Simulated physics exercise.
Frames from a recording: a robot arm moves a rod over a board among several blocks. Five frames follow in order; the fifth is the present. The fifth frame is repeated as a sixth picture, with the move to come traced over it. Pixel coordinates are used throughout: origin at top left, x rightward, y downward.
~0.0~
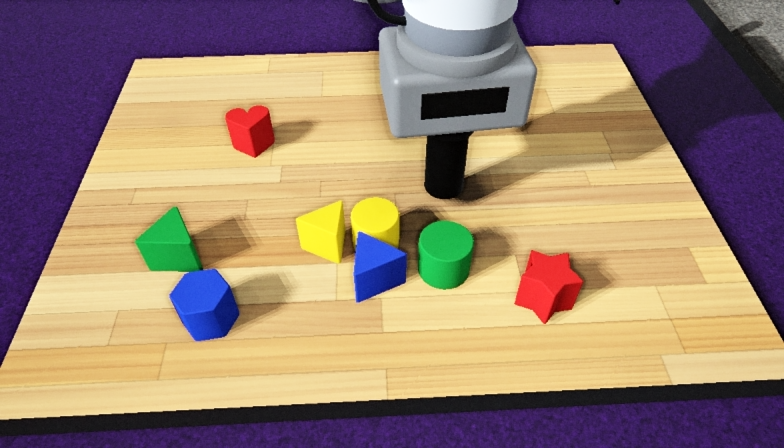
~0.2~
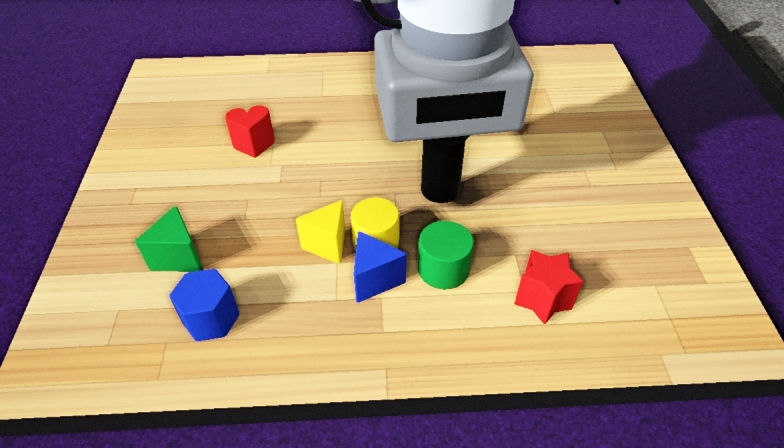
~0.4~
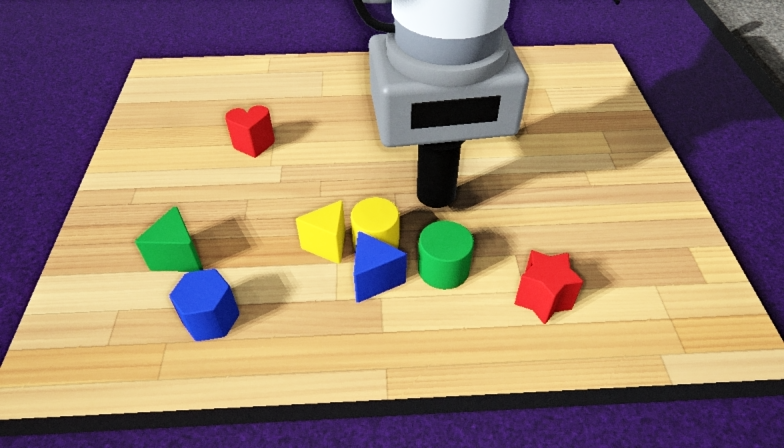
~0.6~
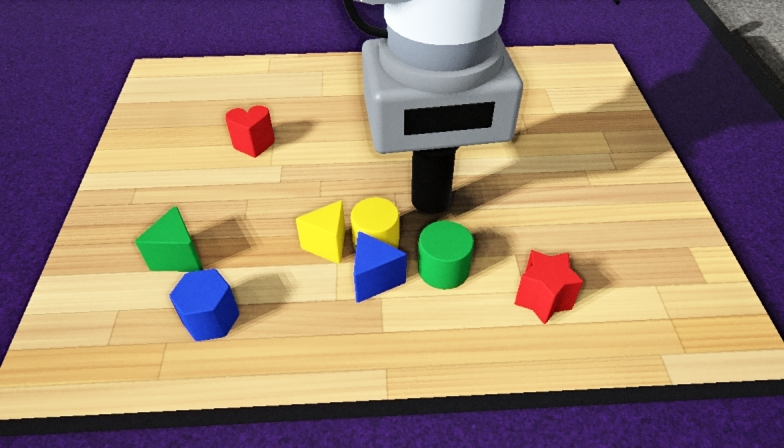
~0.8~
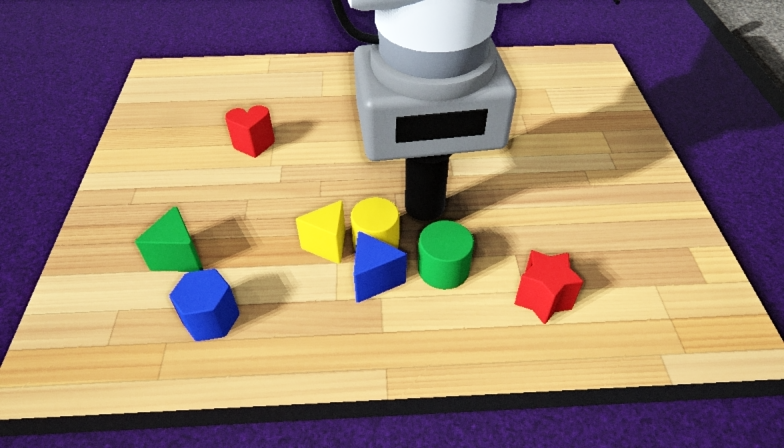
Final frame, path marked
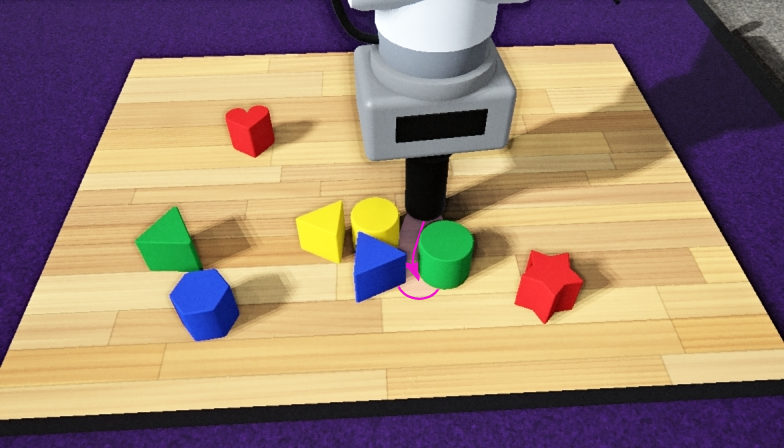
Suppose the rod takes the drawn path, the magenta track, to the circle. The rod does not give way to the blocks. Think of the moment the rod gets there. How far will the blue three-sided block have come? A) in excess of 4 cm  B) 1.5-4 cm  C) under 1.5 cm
I'll go with C - under 1.5 cm.
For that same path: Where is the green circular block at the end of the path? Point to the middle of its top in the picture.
The top centre is at (467, 270).
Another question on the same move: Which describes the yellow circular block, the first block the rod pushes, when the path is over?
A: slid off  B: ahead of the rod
(A)
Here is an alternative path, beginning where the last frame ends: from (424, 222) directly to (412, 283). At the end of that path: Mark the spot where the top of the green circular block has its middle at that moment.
Put as a pixel place, it's (461, 272).
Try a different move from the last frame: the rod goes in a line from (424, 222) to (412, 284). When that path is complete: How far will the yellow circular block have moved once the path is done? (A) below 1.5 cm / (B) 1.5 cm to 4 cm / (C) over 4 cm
That would be A.
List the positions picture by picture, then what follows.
Rod tip at (443, 186); block tops, yellow three-sided block at (325, 217); blue three-sided block at (373, 252); yellow circular block at (375, 214); green circular block at (447, 240), in the first picture.
Rod at (440, 190); blocks unchanged, in the second picture.
Rod at (436, 195); blocks unchanged, in the third picture.
Rod at (431, 200); blocks unchanged, in the fourth picture.
Rod at (425, 207); yellow three-sided block at (325, 217); blue three-sided block at (373, 252); yellow circular block at (375, 214); green circular block at (447, 240), in the fifth picture.
Path on the board, from (424, 222) via (418, 240) and (413, 260), ending at (419, 281).
What follows on the original path. Halfway along, rod at (415, 236); yellow circular block at (370, 217); green circular block at (450, 249).
At the end, rod at (420, 267); yellow three-sided block in place; blue three-sided block at (369, 259); yellow circular block at (370, 217); green circular block at (467, 270).
